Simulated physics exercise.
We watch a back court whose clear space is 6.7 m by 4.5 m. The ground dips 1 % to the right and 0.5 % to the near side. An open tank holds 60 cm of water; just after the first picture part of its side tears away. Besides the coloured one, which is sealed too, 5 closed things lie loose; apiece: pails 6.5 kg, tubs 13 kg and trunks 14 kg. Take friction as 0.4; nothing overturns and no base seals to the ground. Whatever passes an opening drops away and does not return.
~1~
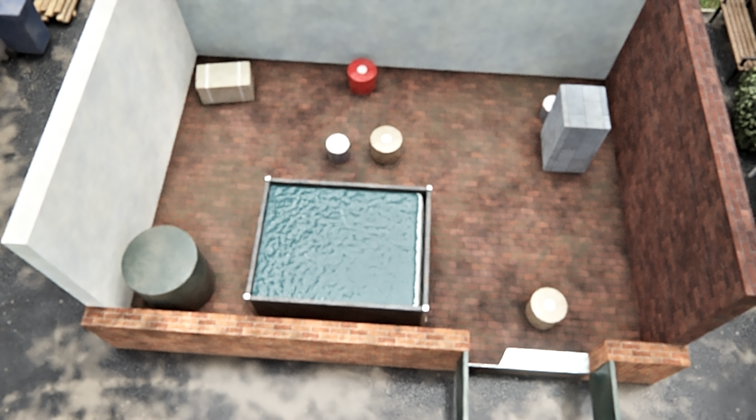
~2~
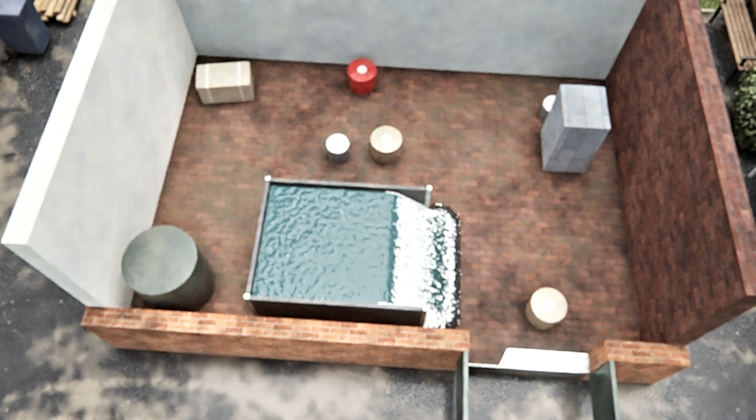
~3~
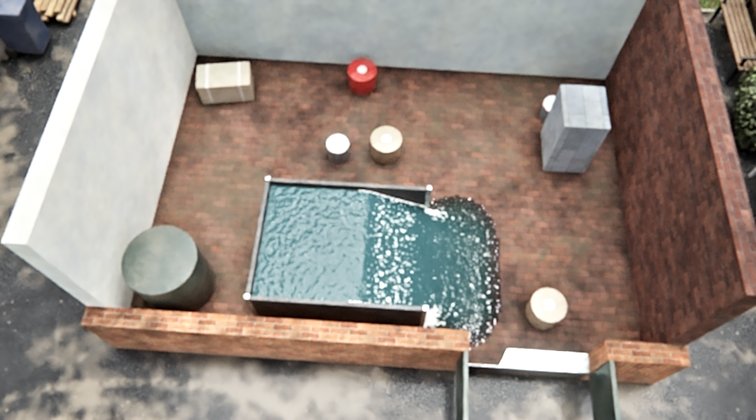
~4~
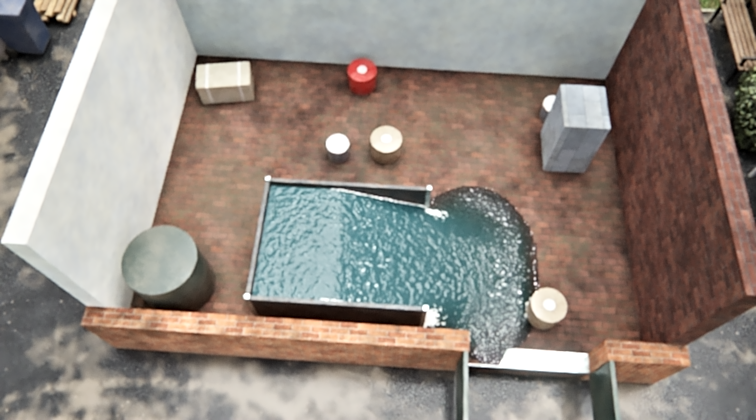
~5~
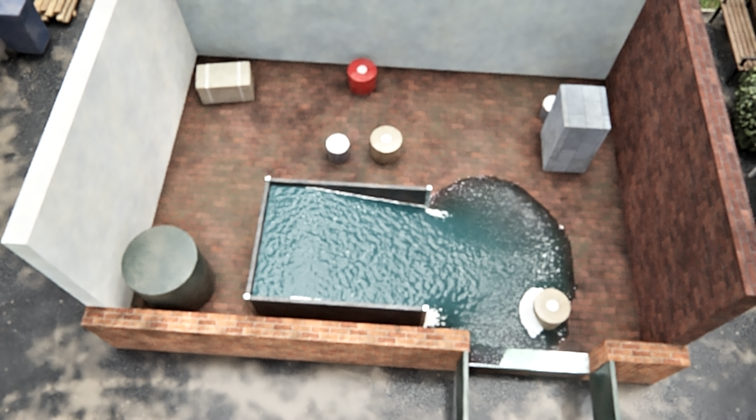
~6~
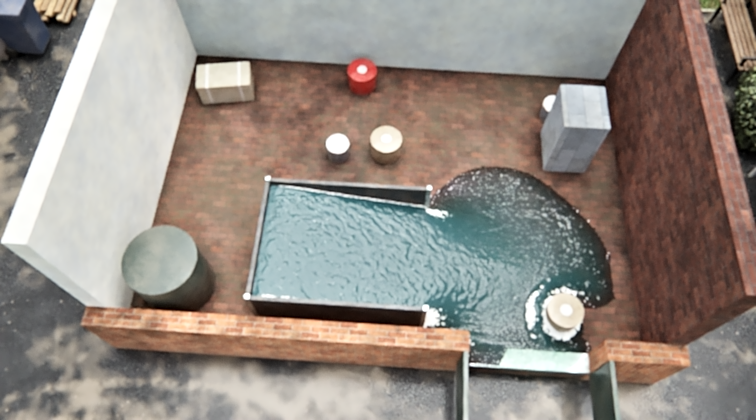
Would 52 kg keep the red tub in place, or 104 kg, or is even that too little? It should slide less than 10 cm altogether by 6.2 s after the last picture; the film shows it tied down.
I expect that the smaller load will do.
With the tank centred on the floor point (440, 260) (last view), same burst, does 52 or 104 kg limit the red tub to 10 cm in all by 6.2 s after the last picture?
Then the lower weight is enough.
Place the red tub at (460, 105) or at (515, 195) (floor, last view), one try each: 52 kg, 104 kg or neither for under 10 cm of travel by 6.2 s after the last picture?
In that order: The smaller is enough; either load holds.
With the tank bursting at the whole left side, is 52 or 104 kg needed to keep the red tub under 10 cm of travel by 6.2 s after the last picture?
In that case only the higher weight holds it.
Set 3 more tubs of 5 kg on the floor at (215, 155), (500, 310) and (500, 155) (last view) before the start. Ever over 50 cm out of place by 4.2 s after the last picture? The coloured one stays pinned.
In that order: Under, past it, over.
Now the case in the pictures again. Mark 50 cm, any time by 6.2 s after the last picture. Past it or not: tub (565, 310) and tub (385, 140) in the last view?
In that order: Past it, less.
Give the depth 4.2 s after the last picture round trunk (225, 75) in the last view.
Roughly 0 cm.
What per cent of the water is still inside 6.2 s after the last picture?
About 70 per cent.
Then, 0.6 s after the last picture the red tub would be 0 cm from its start with 52 kg and 0 cm from its start with 104 kg; 0 cm of water round it then.
Then, 2.3 s after the last picture the red tub would be 0 cm from its start with 52 kg and 0 cm from its start with 104 kg; 0 cm of water round it then.
Then, 4.2 s after the last picture the red tub would be 0 cm from its start with 52 kg and 0 cm from its start with 104 kg; 8 cm of water round it then.
Then, 6.2 s after the last picture the red tub would be 0 cm from its start with 52 kg and 0 cm from its start with 104 kg; 6 cm of water round it then.
